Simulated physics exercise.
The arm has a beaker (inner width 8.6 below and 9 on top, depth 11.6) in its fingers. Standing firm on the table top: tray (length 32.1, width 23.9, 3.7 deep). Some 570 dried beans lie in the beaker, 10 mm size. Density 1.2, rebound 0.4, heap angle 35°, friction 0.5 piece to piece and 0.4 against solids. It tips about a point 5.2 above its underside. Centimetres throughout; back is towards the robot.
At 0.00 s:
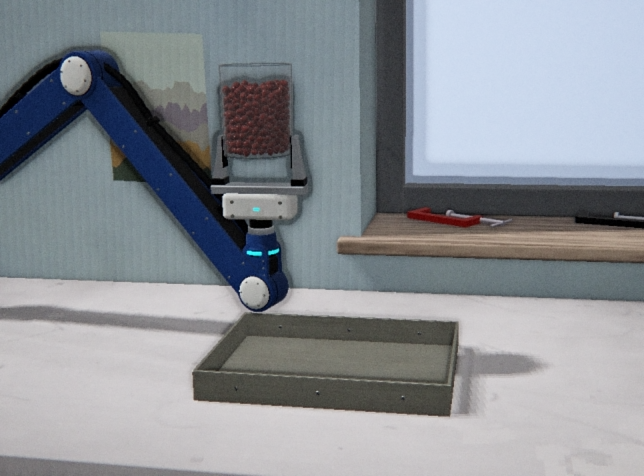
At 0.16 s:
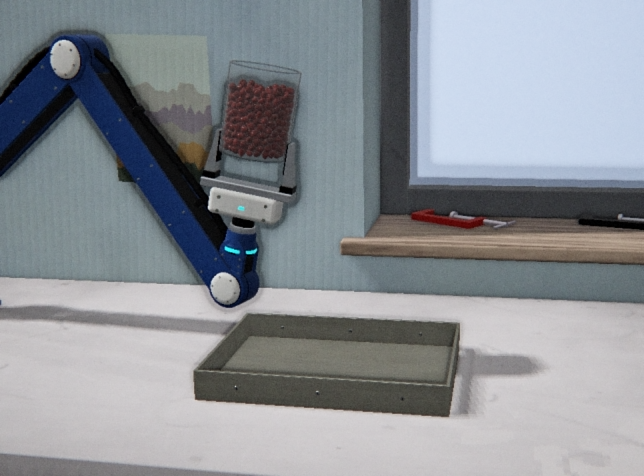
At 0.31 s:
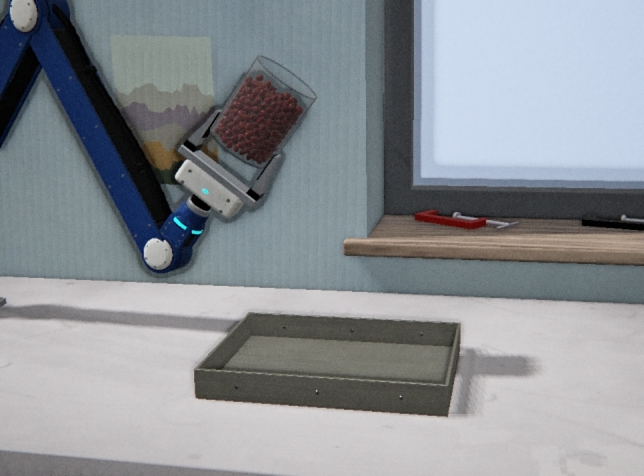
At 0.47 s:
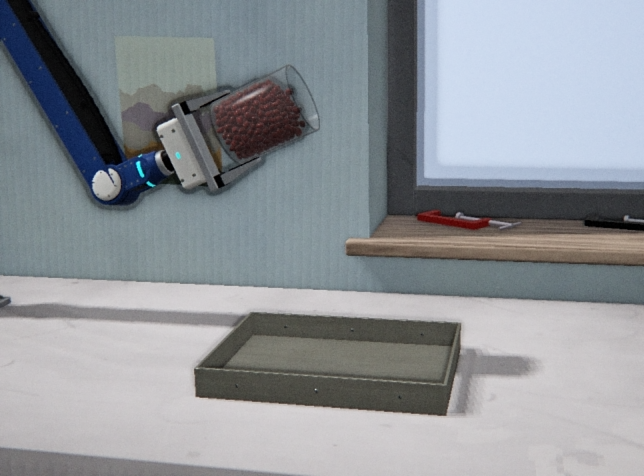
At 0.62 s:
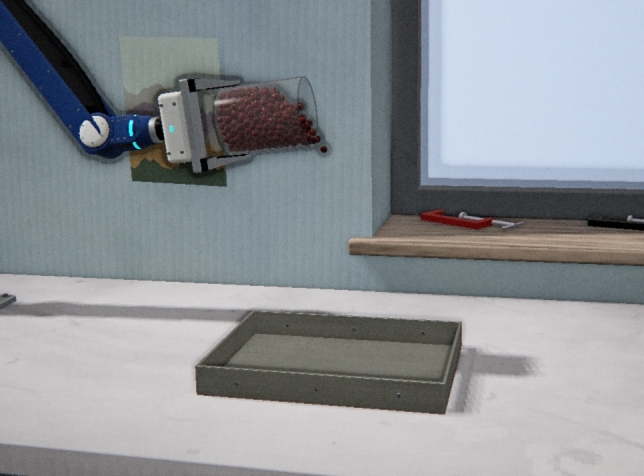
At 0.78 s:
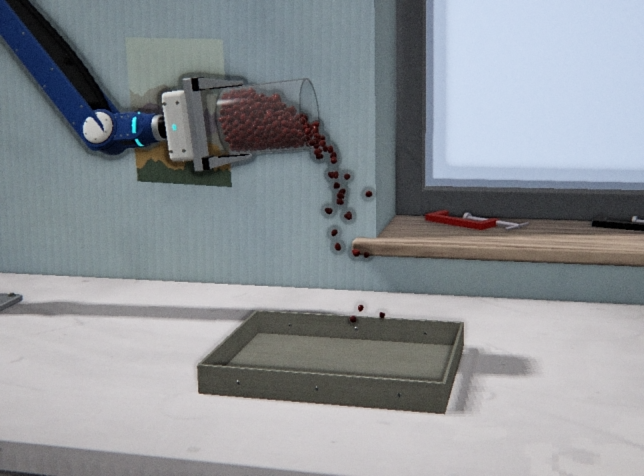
A blue robot arm tips a clear beaker rightward, and dark red beans pour out.
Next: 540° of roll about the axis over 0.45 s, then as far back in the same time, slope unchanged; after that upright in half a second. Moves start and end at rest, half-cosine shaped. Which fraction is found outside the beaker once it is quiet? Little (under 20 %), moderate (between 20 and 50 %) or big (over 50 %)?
Outside the beaker the share is moderate, between 20 and 50 %.
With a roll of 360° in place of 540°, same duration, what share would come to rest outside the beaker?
It would be near 25 per cent.
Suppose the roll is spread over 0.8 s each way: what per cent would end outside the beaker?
It would be near 40 per cent.
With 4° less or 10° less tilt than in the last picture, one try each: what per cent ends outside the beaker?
Some 20 and 15 per cent.
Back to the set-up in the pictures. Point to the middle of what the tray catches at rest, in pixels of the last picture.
At about (400, 368).
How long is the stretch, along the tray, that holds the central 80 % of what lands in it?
Some 14 cm.
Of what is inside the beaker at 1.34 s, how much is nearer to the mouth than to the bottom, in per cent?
About 40 per cent.
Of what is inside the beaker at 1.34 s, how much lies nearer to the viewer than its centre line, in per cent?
About 65 per cent.
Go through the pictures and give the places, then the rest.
Beaker middle at (257, 111), upright; upper third of the load around (257, 96), from x 225 to 285, top at y 85; 566 in the beaker, in the first picture.
Beaker middle at (259, 113), tipped 11°; upper third of the load around (258, 97), from x 225 to 290, top at y 85, in the second picture.
Beaker middle at (262, 114), tipped 37°; upper third of the load around (261, 101), from x 220 to 300, top at y 80, in the third picture.
Beaker middle at (264, 116), tipped 66°; upper third of the load around (260, 103), from x 215 to 300, top at y 85, in the fourth picture.
Beaker middle at (265, 117), tipped 84°; upper third of the load around (255, 104), from x 220 to 325, top at y 90; 565 in the beaker, 1 in flight or on a rim, in the fifth picture.
Beaker middle at (267, 118), tipped 85°; upper third of the load around (253, 108), from x 225 to 380, top at y 90; 541 in the beaker, 2 in the tray, 23 in flight or on a rim, in the sixth picture.
By 1.34 s, tipped 85°, highest piece 40 above the table; 477 in the beaker, 57 in the tray, 2 on the table or floor, 30 in flight or on a rim.
By 1.90 s, tipped 50°, highest piece 38 above the table; 400 in the beaker, 135 in the tray, 19 on the table or floor, 12 in flight or on a rim.
By 2.38 s, upright, highest piece 40 above the table; 399 in the beaker, 142 in the tray, 25 on the table or floor.
By 3.08 s, upright, highest piece 40 above the table; 399 in the beaker, 142 in the tray, 25 on the table or floor.
Final count, 399 in the beaker, 142 in the tray, 25 on the table or floor. That is 30 % outside the beaker.
